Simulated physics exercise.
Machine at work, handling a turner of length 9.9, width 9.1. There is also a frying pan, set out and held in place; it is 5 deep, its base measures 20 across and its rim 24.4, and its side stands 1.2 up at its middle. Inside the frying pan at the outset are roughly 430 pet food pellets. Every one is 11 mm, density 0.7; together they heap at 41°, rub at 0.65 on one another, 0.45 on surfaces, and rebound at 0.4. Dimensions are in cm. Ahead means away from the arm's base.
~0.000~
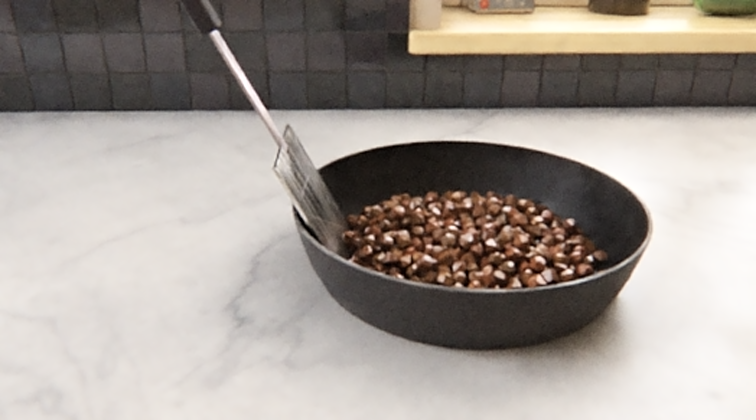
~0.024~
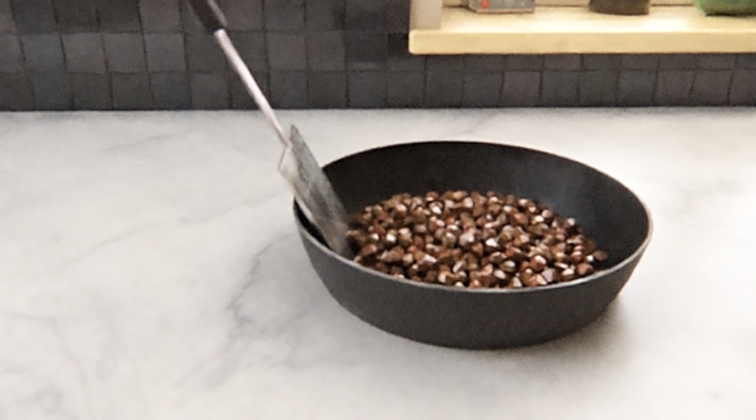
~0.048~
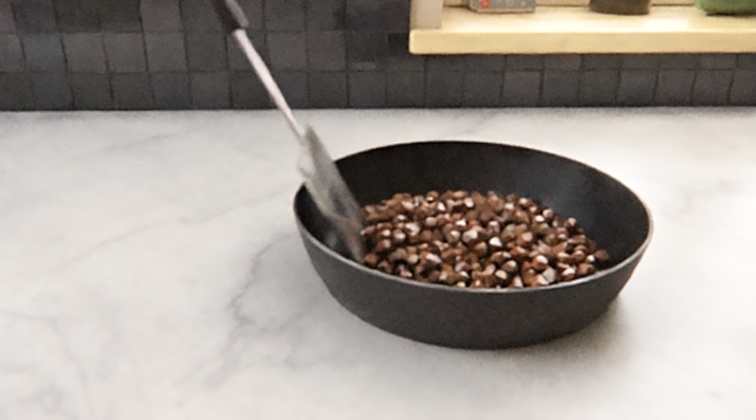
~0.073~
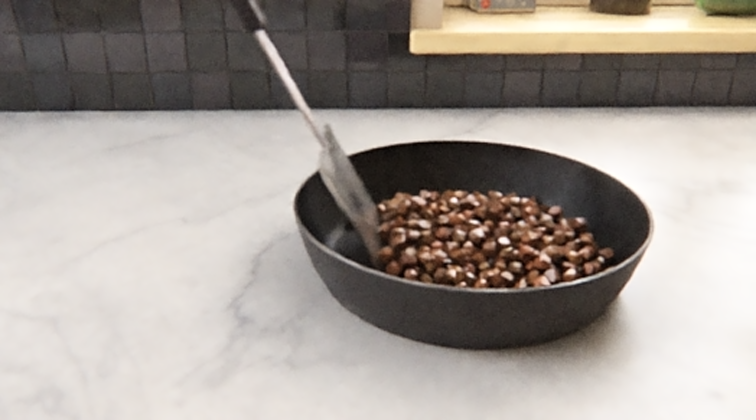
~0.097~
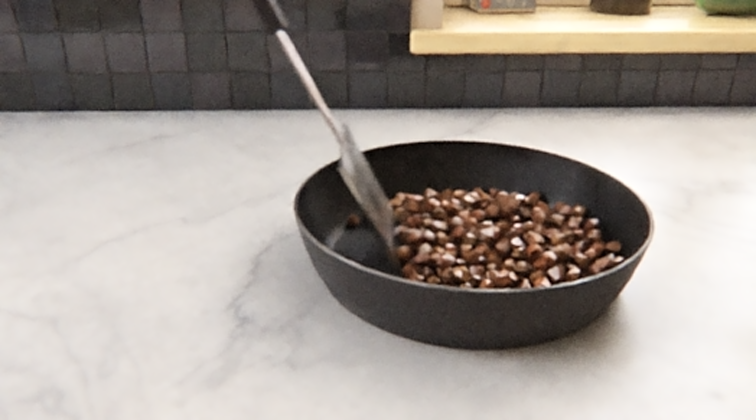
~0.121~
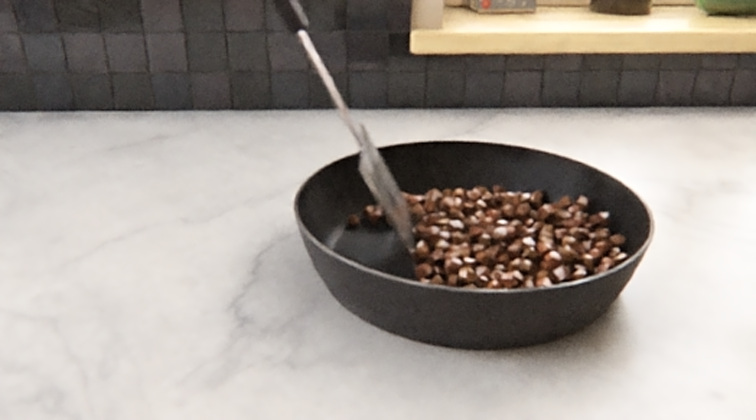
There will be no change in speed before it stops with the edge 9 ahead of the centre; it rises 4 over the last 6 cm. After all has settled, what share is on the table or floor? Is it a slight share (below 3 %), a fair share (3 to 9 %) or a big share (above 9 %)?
It is a big share.
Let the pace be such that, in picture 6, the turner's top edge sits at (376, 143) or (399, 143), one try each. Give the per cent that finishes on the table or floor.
I'd estimate close to 20 and 20 in a hundred.
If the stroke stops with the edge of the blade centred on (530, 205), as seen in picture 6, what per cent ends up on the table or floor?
Roughly 0 per cent, I'd say.
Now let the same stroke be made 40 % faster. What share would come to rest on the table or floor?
25 per cent, about.
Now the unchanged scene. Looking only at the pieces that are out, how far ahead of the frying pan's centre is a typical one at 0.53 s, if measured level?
The distance is around 18 cm.
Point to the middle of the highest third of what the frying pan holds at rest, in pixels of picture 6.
Somewhere around (591, 226) in the last picture.
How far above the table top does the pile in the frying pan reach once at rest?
Peak at rest, approximately 6.0 centimetres.
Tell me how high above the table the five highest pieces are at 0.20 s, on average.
Somewhere near 4 cm, I'd say.
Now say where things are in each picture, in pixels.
The turner top edge at (281, 144), sloping 63°; upper third of the load around (466, 237), from x 350 to 600, top at y 200; 427 in the frying pan, in the first picture.
The turner top edge at (287, 144), sloping 63°; upper third of the load around (466, 236), from x 350 to 605, top at y 200, in the second picture.
The turner top edge at (304, 144), sloping 63°; upper third of the load around (459, 234), from x 355 to 605, top at y 195, in the third picture.
The turner top edge at (323, 143), sloping 63°; upper third of the load around (464, 231), from x 355 to 610, top at y 195, in the fourth picture.
The turner top edge at (342, 143), sloping 63°; upper third of the load around (483, 234), from x 355 to 620, top at y 195, in the fifth picture.
The turner top edge at (361, 143), sloping 63°; upper third of the load around (498, 235), from x 355 to 625, top at y 190; 427 in the frying pan, in the sixth picture.
After 0.20 s, sloping 63°, highest piece 4 above the table; 427 in the frying pan.
After 0.29 s, sloping 63°, highest piece 7 above the table; 427 in the frying pan.
After 0.53 s, sloping 63°, highest piece 8 above the table; 374 in the frying pan, 50 on the table or floor, 3 on the blade or in flight.
After 1.58 s, sloping 63°, highest piece 6 above the table; 374 in the frying pan, 53 on the table or floor.
In the end, 374 in the frying pan, 53 on the table or floor. That is 12 % on the table or floor.
